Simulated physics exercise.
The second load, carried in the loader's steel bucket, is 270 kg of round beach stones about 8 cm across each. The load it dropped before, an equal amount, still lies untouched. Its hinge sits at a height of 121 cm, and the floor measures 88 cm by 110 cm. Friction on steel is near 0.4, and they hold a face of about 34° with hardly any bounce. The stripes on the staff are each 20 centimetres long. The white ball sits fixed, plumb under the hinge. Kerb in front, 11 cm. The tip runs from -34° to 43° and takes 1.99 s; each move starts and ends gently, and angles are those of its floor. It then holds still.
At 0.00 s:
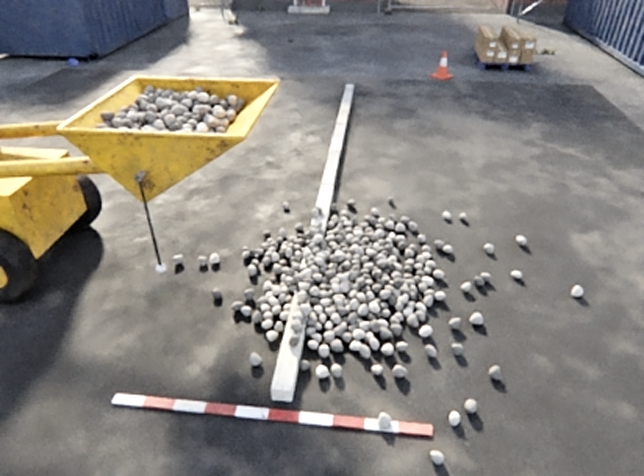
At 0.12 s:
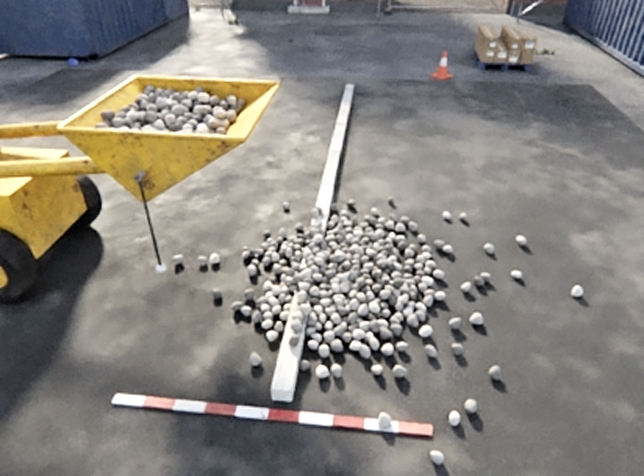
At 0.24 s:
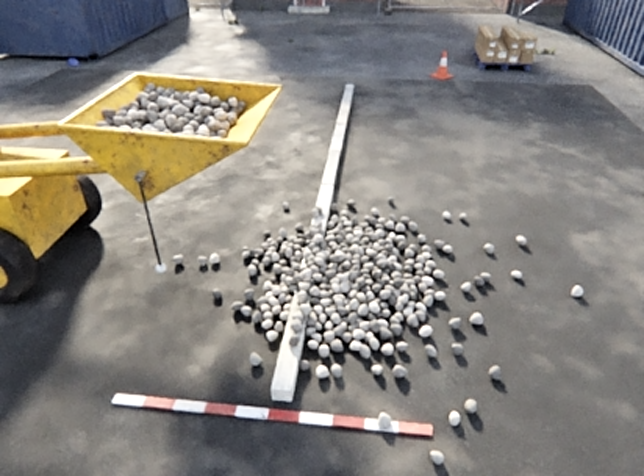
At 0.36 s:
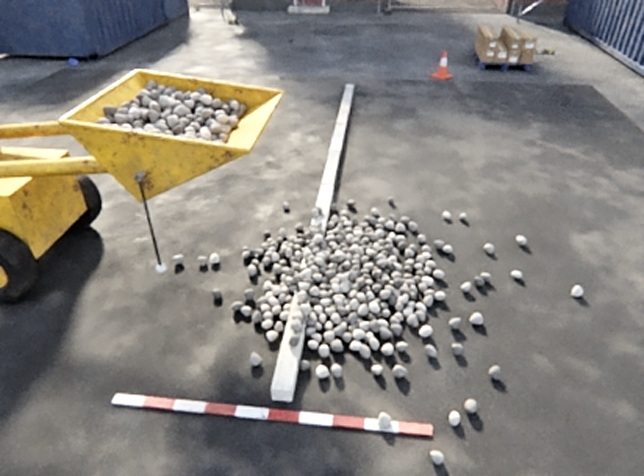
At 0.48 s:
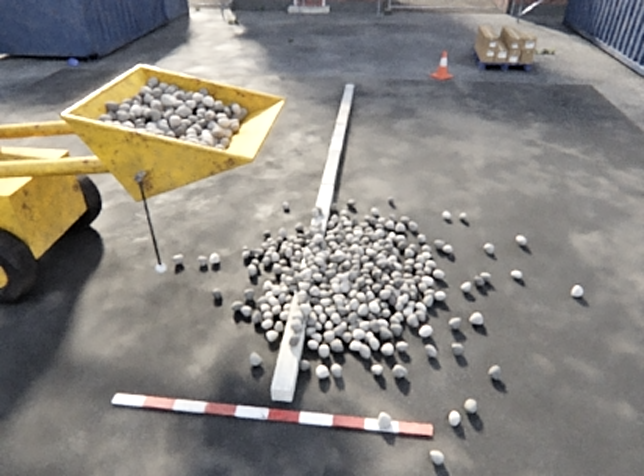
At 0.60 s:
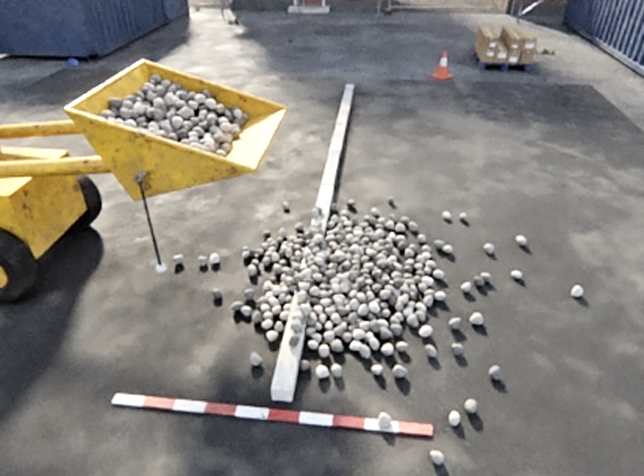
A yellow loader's bucket, heaped with round grey stones at the left, slowly tilts so that its right-hand lip lowers slightly and the stones shift a little inside it. The view looks down from a fixed height onto a sunlit, shadow-patched grey yard. A pile of pale stones lies still across a whitish kerb, with a red-and-white staff in front and an orange cone and boxes behind.
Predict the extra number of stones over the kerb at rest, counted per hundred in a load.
About 24 more per hundred stones.
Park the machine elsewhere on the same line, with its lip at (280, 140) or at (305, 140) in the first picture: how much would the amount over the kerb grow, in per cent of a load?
I'd say close to 60 per cent for one and close to 90 per cent for the other, in that order.
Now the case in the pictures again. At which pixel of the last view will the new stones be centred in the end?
Centre at roughly (287, 266).
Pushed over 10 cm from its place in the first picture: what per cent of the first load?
The answer is about 5 per cent.
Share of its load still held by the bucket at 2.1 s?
About 10 percent is still in there.
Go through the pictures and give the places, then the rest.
In the first picture, the bucket is at -34°, its lip at (244, 138); the top of the load is at (180, 99). The earlier load is highest near (324, 266), 18 cm above ground level, 24 % on this side of the kerb, 76 % over the kerb.
In the second picture, lip at (245, 140), floor tilted -33°, highest stones at (180, 98); the stones move at 0.0 m/s on average.
In the third picture, lip at (247, 144), floor tilted -31°, highest stones at (167, 97); the stones move at 0.1 m/s on average.
In the fourth picture, lip at (250, 151), floor tilted -27°, highest stones at (156, 95); the stones move at 0.1 m/s on average.
In the fifth picture, lip at (253, 160), floor tilted -23°, highest stones at (152, 93); the stones move at 0.1 m/s on average.
In the sixth picture, the bucket is at -17°, its lip at (255, 170); the top of the load is at (152, 89); the stones move at 0.2 m/s on average.
After 1.5 s the floor is at 31°; in per cent of one load, 95 in the bucket, 29 on this side of the kerb, 76 over the kerb; the foremost stones are at (503, 271).
After 2.1 s the floor is at 43°; in per cent of one load, 9 in the bucket, 104 on this side of the kerb, 87 over the kerb; the foremost stones are at (503, 271).
After 2.4 s the floor is at 43°; in per cent of one load, 0 in the bucket, 102 on this side of the kerb, 98 over the kerb; the foremost stones are at (503, 271).
After 5.1 s the floor is at 43°; in per cent of one load, 0 in the bucket, 100 on this side of the kerb, 100 over the kerb; the foremost stones are at (503, 271). Net gain over the kerb, 24.
